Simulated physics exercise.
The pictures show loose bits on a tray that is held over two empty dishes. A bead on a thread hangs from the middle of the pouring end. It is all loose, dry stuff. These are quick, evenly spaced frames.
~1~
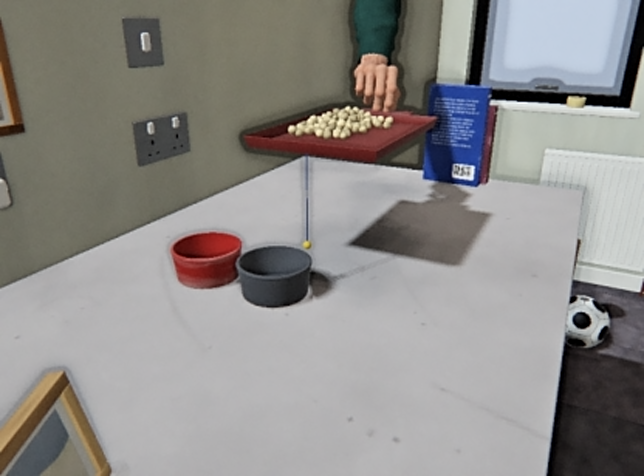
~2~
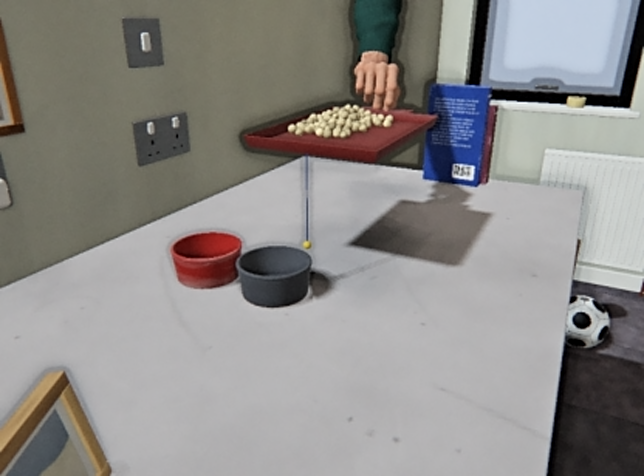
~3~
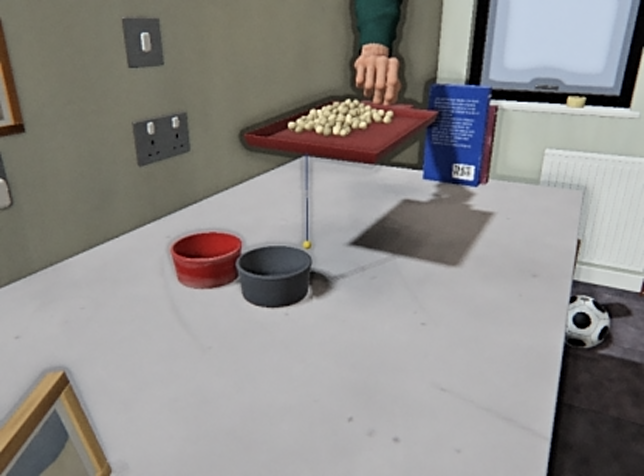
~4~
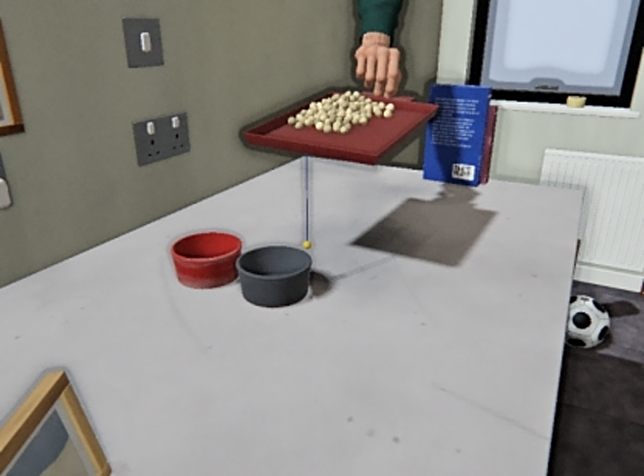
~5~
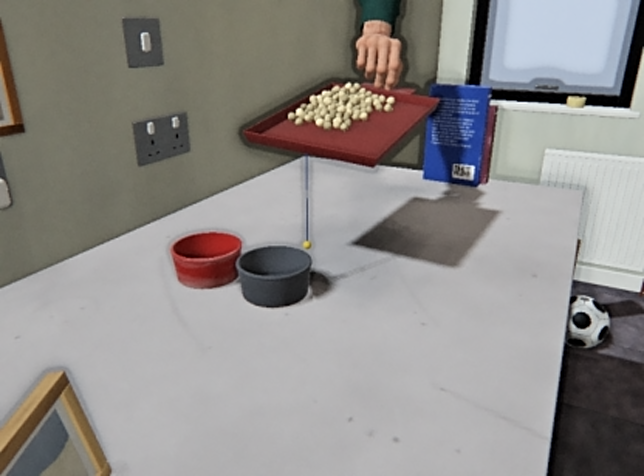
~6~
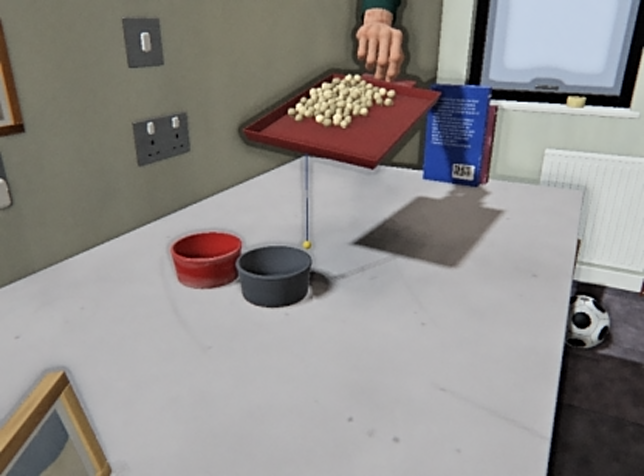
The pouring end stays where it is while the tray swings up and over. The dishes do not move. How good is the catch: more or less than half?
Caught overall: Less than half.
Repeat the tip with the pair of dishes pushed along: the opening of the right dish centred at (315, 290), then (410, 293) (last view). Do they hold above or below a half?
First not half, then above a half.
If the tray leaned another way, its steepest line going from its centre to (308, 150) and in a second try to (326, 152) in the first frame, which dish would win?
The first try: The dish on the right. The second: The right-hand dish.
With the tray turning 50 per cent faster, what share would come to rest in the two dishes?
Close to 0 per cent.
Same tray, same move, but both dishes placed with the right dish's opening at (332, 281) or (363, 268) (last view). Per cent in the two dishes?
In turn 50 and 70 in a hundred.
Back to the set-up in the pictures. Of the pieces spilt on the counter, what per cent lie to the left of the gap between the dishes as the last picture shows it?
About 0 per cent.
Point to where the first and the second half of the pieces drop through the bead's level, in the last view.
The first part at (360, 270); the rest at (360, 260).
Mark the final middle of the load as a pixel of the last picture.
Around (357, 312).
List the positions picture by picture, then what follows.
Corners of the pouring end at (249, 136) and (374, 150), level; middle of the load at (340, 124), macadamia nuts; left dish at (185, 270); right dish at (255, 288); bead on its thread at (307, 245), in the first frame.
Corners of the pouring end at (249, 135) and (374, 150), level; middle of the load at (340, 123), in the second frame.
Corners of the pouring end at (249, 134) and (374, 152), tipped barely, lowest at the right corner; middle of the load at (340, 118), in the third frame.
Corners of the pouring end at (248, 132) and (374, 154), tipped a little, lowest at the right corner; middle of the load at (340, 112), in the fourth frame.
Corners of the pouring end at (248, 131) and (374, 156), tipped a little, lowest at the right corner; middle of the load at (340, 106), in the fifth frame.
Corners of the pouring end at (248, 129) and (374, 158), tipped a little, lowest at the right corner; middle of the load at (340, 100); left dish at (185, 270); right dish at (255, 288), in the sixth frame.
Soon after the last picture, tray tipped steeply; about two thirds on the tray; about a quarter outside both; a small part in the air.
A little later, tray tipped right over; about a quarter on the tray; about half outside both; about a quarter in the air.
Later still, tray tipped past a quarter turn; a stray few in the right dish; nearly all outside both.
At rest, tray tipped past a quarter turn; a stray few in the right dish; none in the left dish; nearly all outside both.
